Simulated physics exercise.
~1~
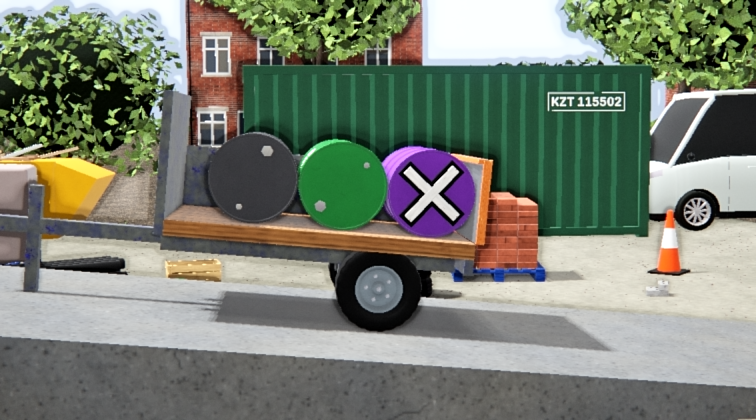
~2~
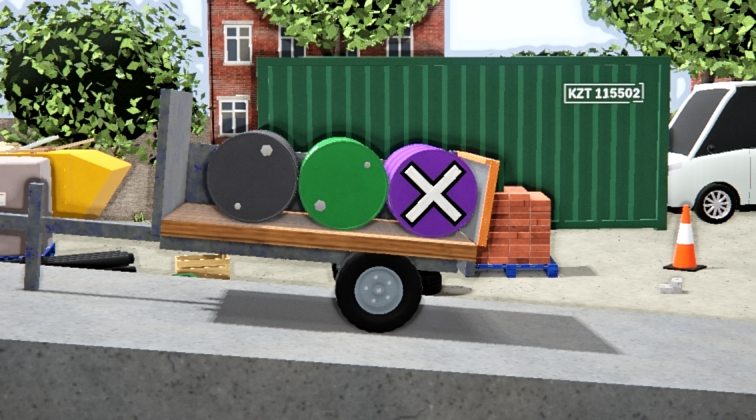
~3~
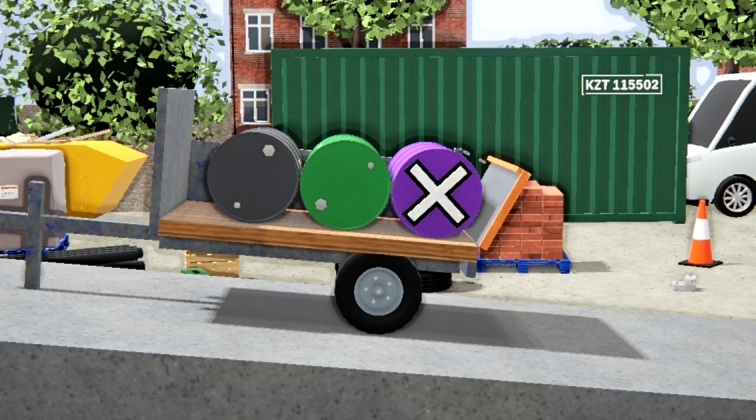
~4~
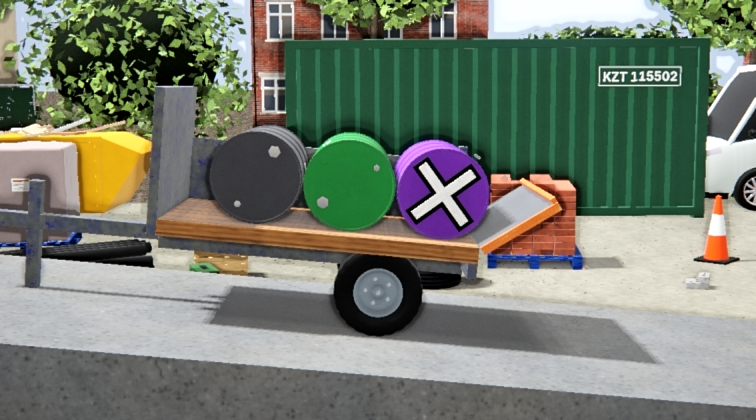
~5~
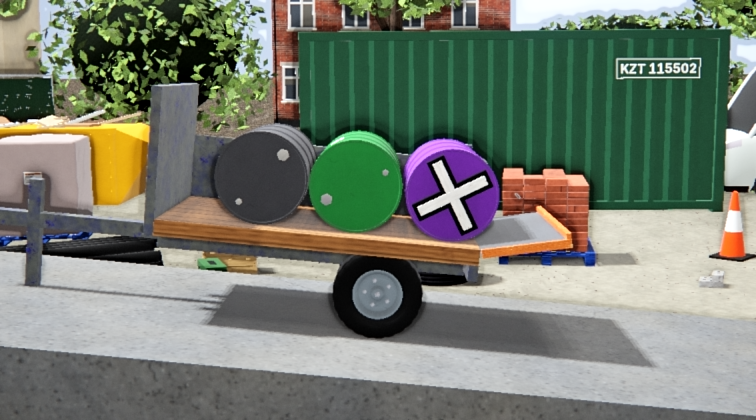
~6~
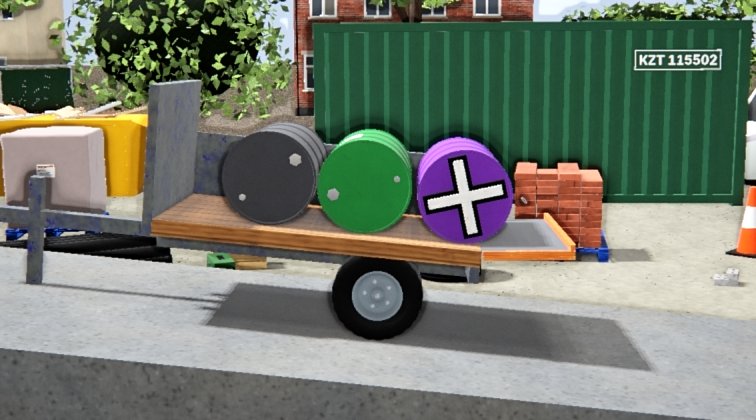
A flatbed trailer with one visible wheel stands side-on on a grey slope falling to the right, before a yard with a green container, bricks, an orange cone and a white vehicle. Grey, green and white-crossed purple drums sit left to right on its wooden bed. The tailgate swings down rightward to level as the drums roll right, the purple one leading, while the background shifts right and downward slightly less than upward.
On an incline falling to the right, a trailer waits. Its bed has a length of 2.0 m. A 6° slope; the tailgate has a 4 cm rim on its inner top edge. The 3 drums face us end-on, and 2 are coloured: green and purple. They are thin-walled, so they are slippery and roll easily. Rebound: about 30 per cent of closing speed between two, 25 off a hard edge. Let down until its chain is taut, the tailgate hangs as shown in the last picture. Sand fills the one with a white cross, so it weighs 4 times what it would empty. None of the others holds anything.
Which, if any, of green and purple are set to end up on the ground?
Green is going to be contained; purple is going to be contained.
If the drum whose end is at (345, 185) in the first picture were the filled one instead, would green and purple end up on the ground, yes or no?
In that scenario: Green doesn't; purple does.
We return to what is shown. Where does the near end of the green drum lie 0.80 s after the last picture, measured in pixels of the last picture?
Estimated pixel position: About (431, 194).
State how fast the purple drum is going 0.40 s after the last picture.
Speed: Approx. 0.5 m/s.
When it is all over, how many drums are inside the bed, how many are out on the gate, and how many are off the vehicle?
That gives 2, then 1, then 0.
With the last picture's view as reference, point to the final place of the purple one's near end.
(538, 199).
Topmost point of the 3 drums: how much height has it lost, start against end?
5 cm.
Then, 0.40 s past the sixth picture, green is on the bed, 55 cm short of the hinge, rolling right; purple is on the gate, 10 cm past the hinge, rolling right; 0 of 3 are out.
Then, 0.80 s past the sixth picture, green is on the bed, 35 cm short of the hinge, rolling right; purple is on the gate, 25 cm past the hinge, rolling right; 0 of 3 are out.
Then, 1.30 s past the sixth picture, green is on the bed, 20 cm short of the hinge; purple is on the gate, 35 cm past the hinge; 0 of 3 are out.
Finally (1.90 s after the last picture), green is on the bed, 25 cm short of the hinge; purple is on the gate, 30 cm past the hinge; 0 of 3 are out.
